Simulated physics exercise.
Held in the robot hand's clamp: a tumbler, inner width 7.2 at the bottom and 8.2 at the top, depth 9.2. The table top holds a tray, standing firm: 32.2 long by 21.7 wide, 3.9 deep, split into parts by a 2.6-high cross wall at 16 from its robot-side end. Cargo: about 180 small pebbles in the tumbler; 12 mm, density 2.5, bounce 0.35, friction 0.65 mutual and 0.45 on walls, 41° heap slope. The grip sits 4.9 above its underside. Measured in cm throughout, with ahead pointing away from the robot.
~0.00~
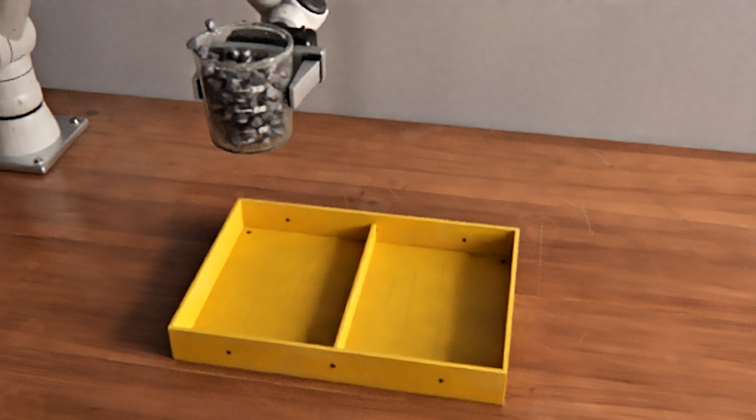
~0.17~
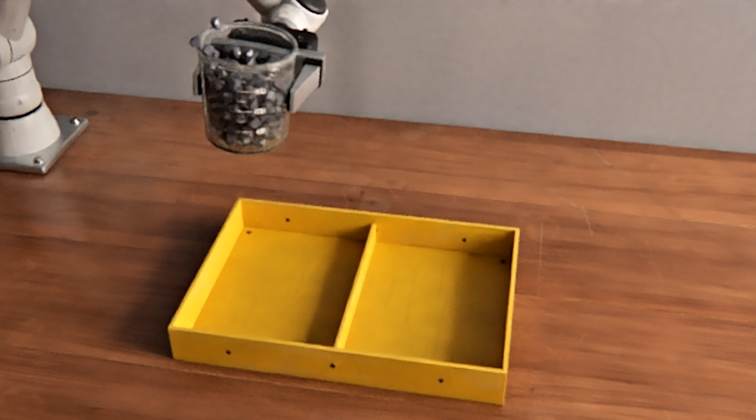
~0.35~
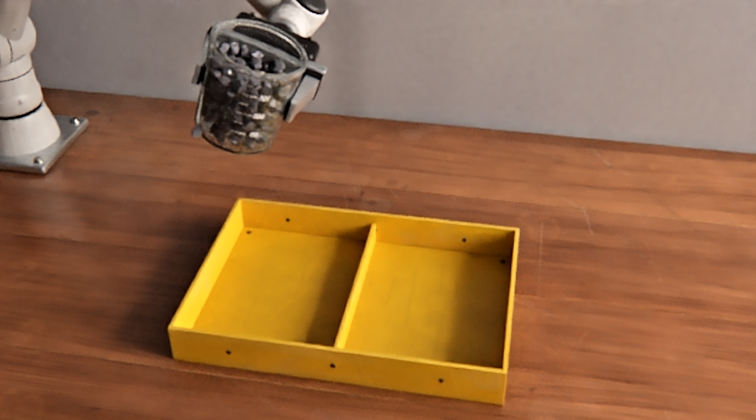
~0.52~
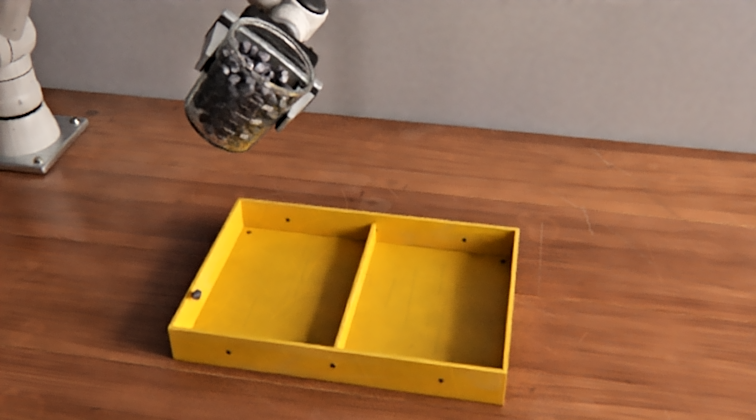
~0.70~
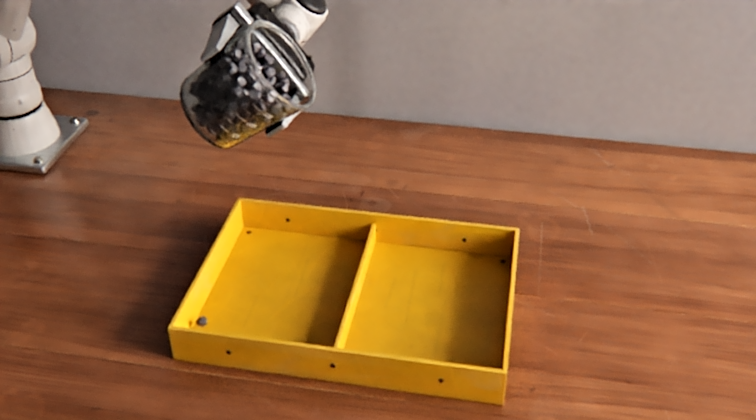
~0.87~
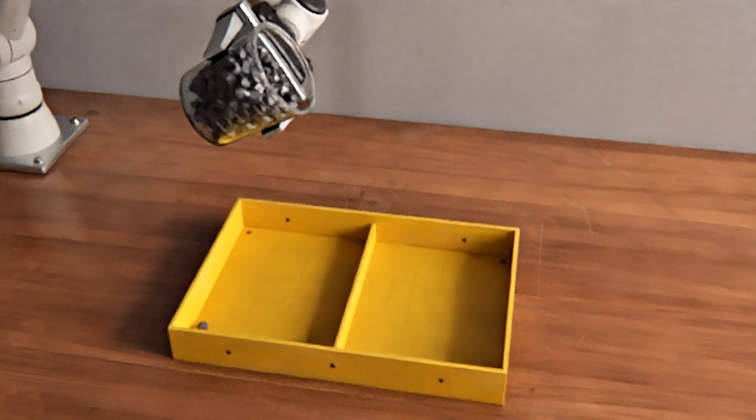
A clear glass tumbler full of small dark grey pebbles, gripped by a robot's clamp, hangs at upper left above a shallow yellow tray split in two by a cross wall. The tray sits on a brown wooden table before a grey wall, seen from above by a still camera. The clamp tilts the tumbler steadily to the right, and one pebble lands in the tray's left part.
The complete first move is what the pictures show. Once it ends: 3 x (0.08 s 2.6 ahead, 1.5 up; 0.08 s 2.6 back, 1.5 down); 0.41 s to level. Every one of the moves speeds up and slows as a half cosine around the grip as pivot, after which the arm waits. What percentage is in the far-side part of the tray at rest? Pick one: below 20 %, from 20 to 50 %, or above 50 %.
From 20 to 50 %.
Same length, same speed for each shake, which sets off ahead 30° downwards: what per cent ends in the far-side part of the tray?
10 %.
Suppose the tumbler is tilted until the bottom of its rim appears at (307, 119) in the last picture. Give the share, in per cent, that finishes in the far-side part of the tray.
About 70 percent.
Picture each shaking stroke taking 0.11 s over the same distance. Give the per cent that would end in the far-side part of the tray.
The share would be near 20 %.
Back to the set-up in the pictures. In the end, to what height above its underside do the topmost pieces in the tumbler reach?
I'd put it at close to 6.0 centimetres.
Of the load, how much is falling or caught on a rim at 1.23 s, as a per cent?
It amounts to roughly 15 in a hundred.
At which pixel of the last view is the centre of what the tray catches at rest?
Centre estimate: Around (412, 303).
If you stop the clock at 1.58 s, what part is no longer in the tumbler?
Near 50 per cent.
After 1.23 s, tilted 58° forward, highest piece 27 above the table; 119 in the tumbler, 32 in the far-side part, 6 in the robot-side part, 28 in flight or on a rim.
After 1.58 s, tilted 23° forward, highest piece 28 above the table; 94 in the tumbler, 72 in the far-side part, 18 in the robot-side part, 1 on the table or floor.
After 1.96 s, level, highest piece 27 above the table; 94 in the tumbler, 73 in the far-side part, 17 in the robot-side part, 1 on the table or floor.
After 3.01 s, level, highest piece 27 above the table; 94 in the tumbler, 73 in the far-side part, 17 in the robot-side part, 1 on the table or floor.
In the end, 94 in the tumbler, 73 in the far-side part, 17 in the robot-side part, 1 on the table or floor. That is 39 % in the far-side part of the tray.
